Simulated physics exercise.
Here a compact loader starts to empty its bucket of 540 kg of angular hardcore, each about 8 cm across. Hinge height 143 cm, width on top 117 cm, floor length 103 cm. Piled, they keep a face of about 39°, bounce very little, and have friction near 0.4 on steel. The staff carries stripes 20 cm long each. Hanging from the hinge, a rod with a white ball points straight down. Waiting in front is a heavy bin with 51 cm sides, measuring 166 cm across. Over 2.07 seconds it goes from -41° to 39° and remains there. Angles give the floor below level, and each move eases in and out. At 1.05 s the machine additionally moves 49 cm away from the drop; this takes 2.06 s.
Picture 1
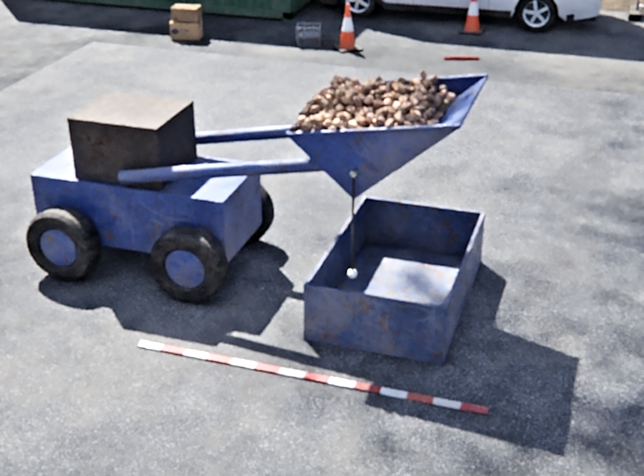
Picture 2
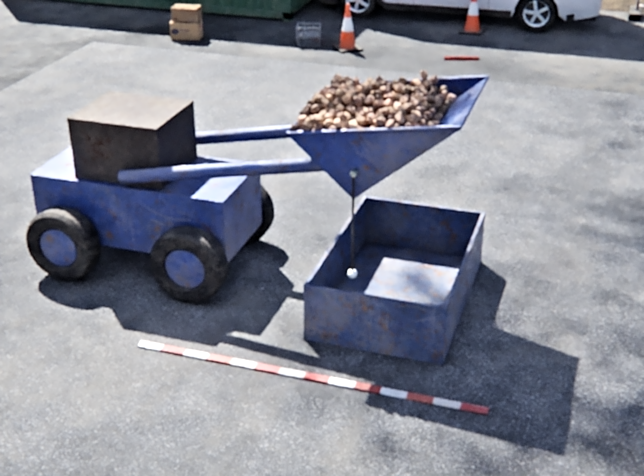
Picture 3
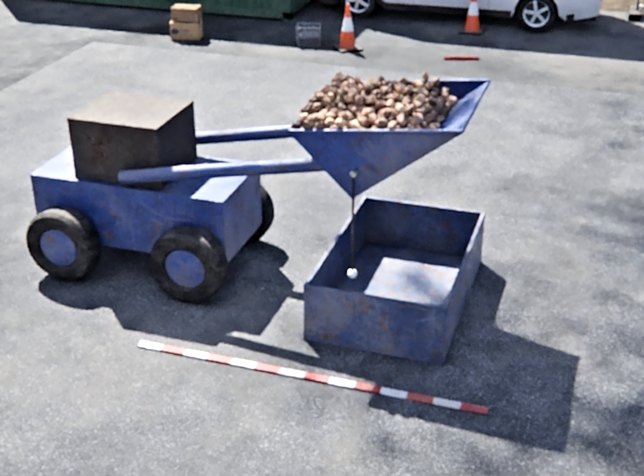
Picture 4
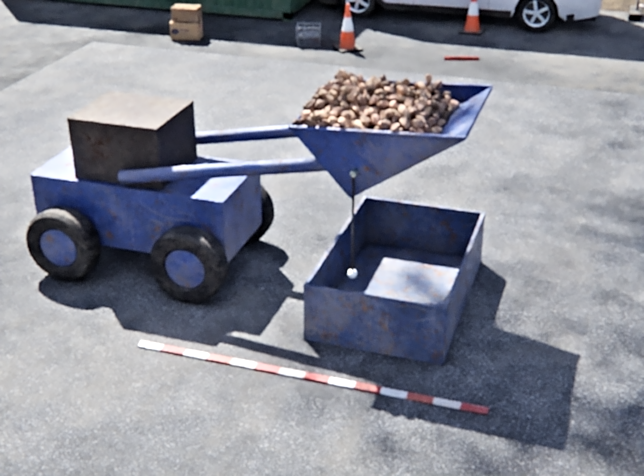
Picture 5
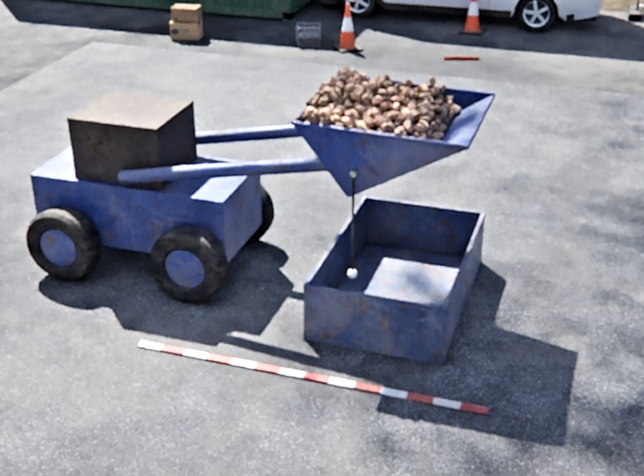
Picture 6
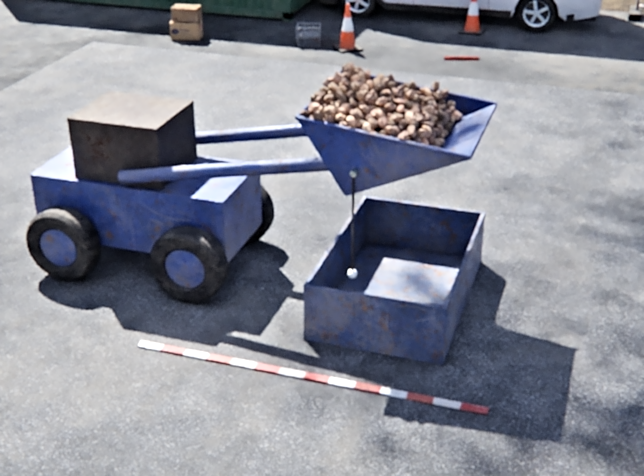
Blue four-wheeled loader slowly tilting its stone-filled bucket down to the right above an open blue box on grey tarmac.
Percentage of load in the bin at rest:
90 per cent.
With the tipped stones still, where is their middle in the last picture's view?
The middle should be near (430, 289).
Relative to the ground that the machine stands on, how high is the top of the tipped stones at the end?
Roughly 50 cm above ground level.
A little later the floor is at 26°; 97 % in the bucket, 2 % in the bin, 1 % beside or beyond the bin; the foremost stones are at (472, 224).
Then the floor is at 39°; 32 % in the bucket, 57 % in the bin, 12 % beside or beyond the bin; the foremost stones are at (547, 317).
Later still the floor is at 39°; 0 % in the bucket, 88 % in the bin, 12 % beside or beyond the bin; the foremost stones are at (580, 325).
In the end the floor is at 39°; 0 % in the bucket, 88 % in the bin, 12 % beside or beyond the bin; the foremost stones are at (580, 325).
